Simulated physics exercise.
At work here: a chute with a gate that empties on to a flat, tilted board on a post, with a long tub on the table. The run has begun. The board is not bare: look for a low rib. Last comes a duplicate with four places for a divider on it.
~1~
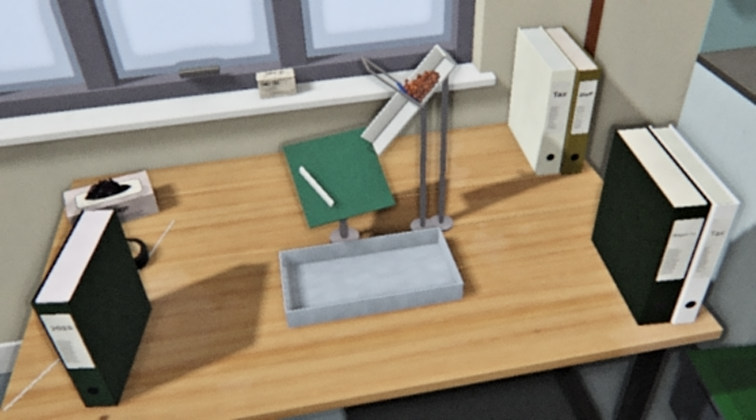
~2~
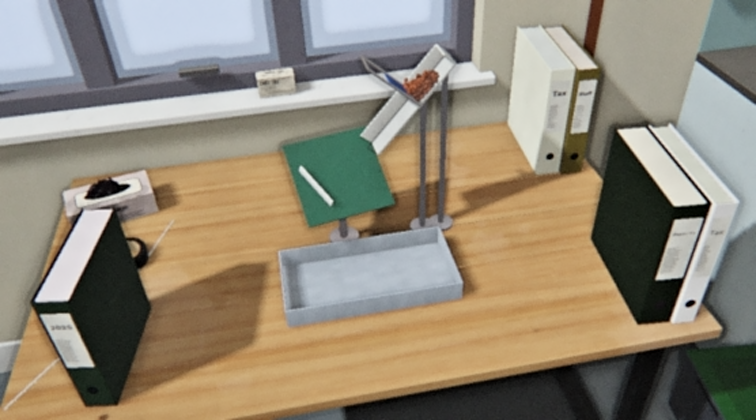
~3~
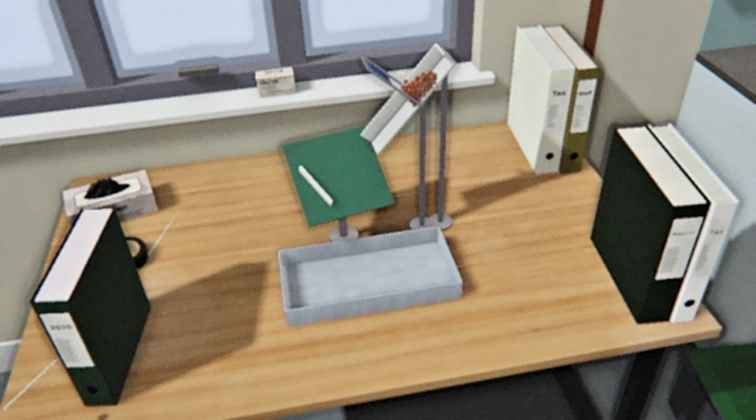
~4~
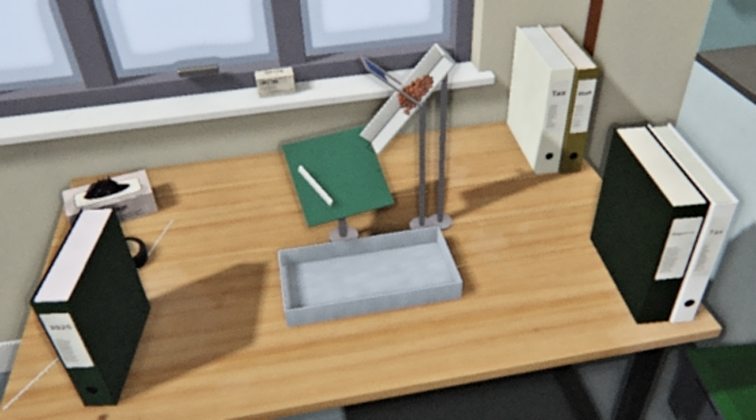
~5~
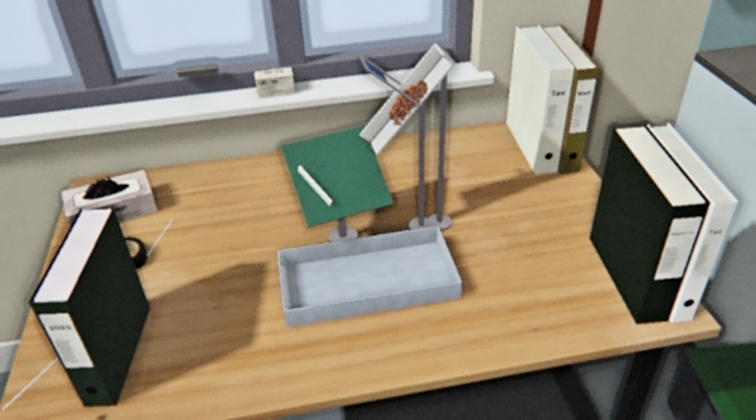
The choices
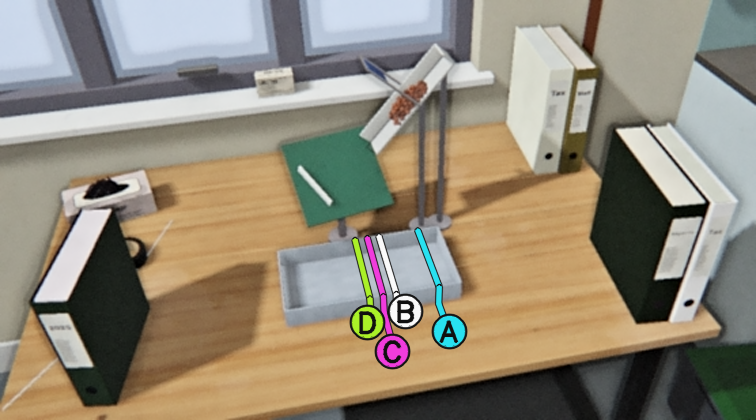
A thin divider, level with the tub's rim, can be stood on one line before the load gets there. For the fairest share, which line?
Choose D.
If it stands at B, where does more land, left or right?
The left side.
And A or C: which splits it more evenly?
Line C.
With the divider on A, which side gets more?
More lands on the left.
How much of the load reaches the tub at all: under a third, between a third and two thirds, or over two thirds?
Over two thirds.
On the marked copy, line A crosses the front rim at (438, 286); line B crosses the front rim at (396, 293); line C crosses the front rim at (383, 295); line D crosses the front rim at (369, 297).
Choosing A, of what is caught, the whole lot on the left of the divider, none at all on the right.
Choosing B, of what is caught, all but a few on the left of the divider, only a few on the right.
Choosing C, of what is caught, the bulk on the left of the divider, a small share on the right.
Choosing D, of what is caught, close to two thirds on the left of the divider, close to a third on the right.
